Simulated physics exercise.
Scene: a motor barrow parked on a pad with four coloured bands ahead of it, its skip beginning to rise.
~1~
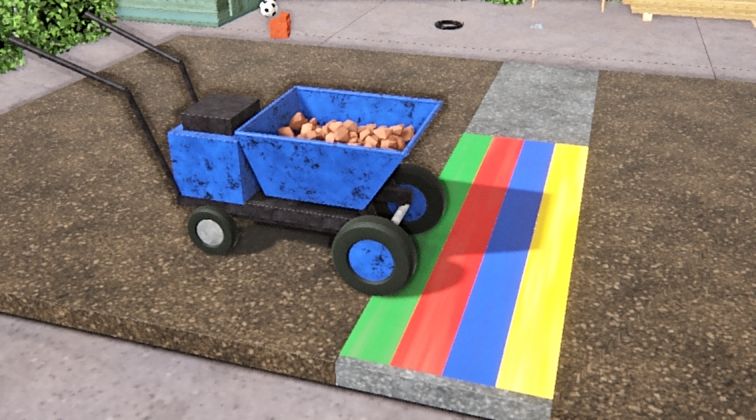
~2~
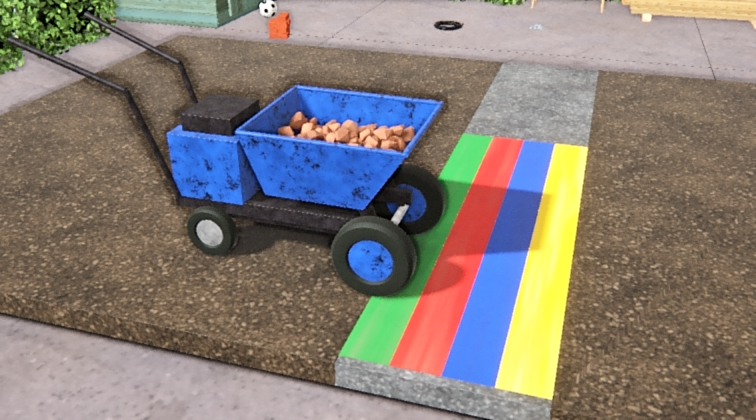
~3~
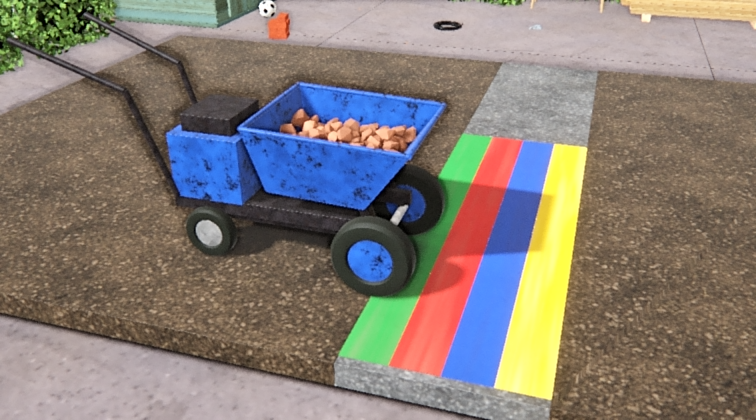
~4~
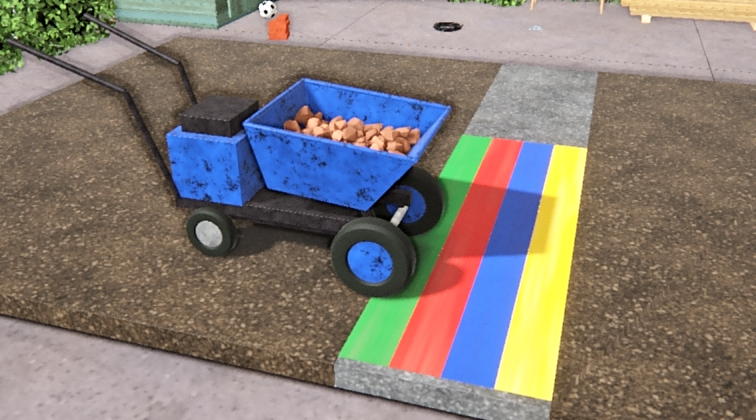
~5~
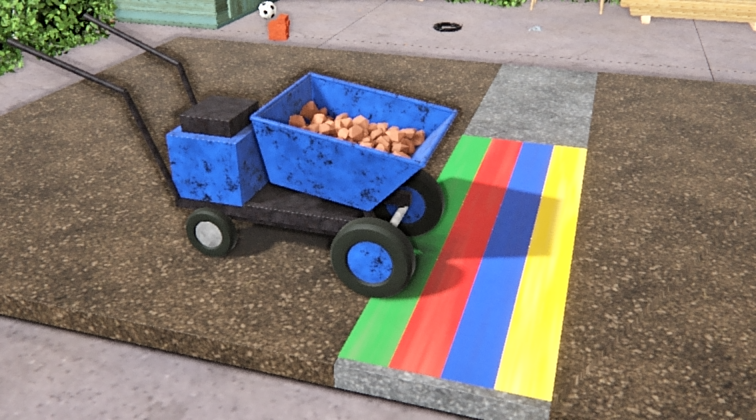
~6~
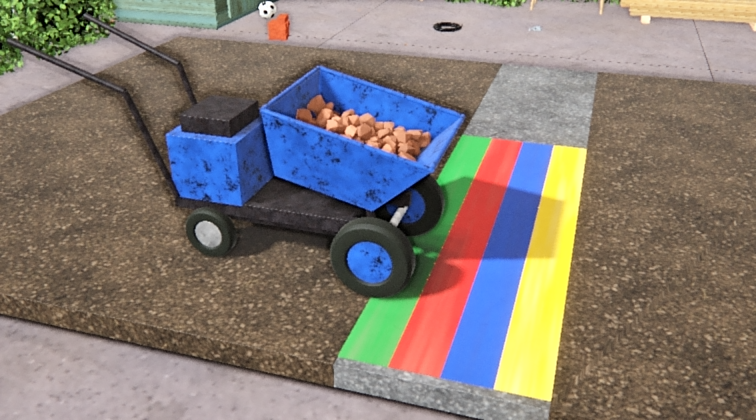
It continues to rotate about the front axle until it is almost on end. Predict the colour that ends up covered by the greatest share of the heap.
I would say yellow.
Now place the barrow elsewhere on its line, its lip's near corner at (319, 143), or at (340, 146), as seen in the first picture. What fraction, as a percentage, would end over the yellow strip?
Well, you'd get roughly 10 per cent from the first place and roughly 20 per cent from the second.
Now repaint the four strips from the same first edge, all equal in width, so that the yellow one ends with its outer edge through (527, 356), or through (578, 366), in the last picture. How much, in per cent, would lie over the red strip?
0 and 0 in a hundred.
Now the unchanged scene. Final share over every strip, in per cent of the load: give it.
So the green strip ends with 0 %, the red strip with 0 %, the blue strip with 30 % and the yellow strip with 40 %.
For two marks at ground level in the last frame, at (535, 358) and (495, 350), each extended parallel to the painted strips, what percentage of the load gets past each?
Close to 40 per cent, then close to 70 per cent.
Soon after the last picture, skip tipped steeply; all in the skip.
A little later, skip tipped steeply; nearly all in the skip; a stray few over the blue strip; a stray few over the yellow strip.
Later still, skip tipped right over; about a quarter in the skip; a small part over the blue strip; about a third over the yellow strip; about a quarter off the paint.
By the end, skip tipped right over; a small part in the skip; none over the green strip; a stray few over the red strip; about a quarter over the blue strip; about a third over the yellow strip; about a quarter off the paint.
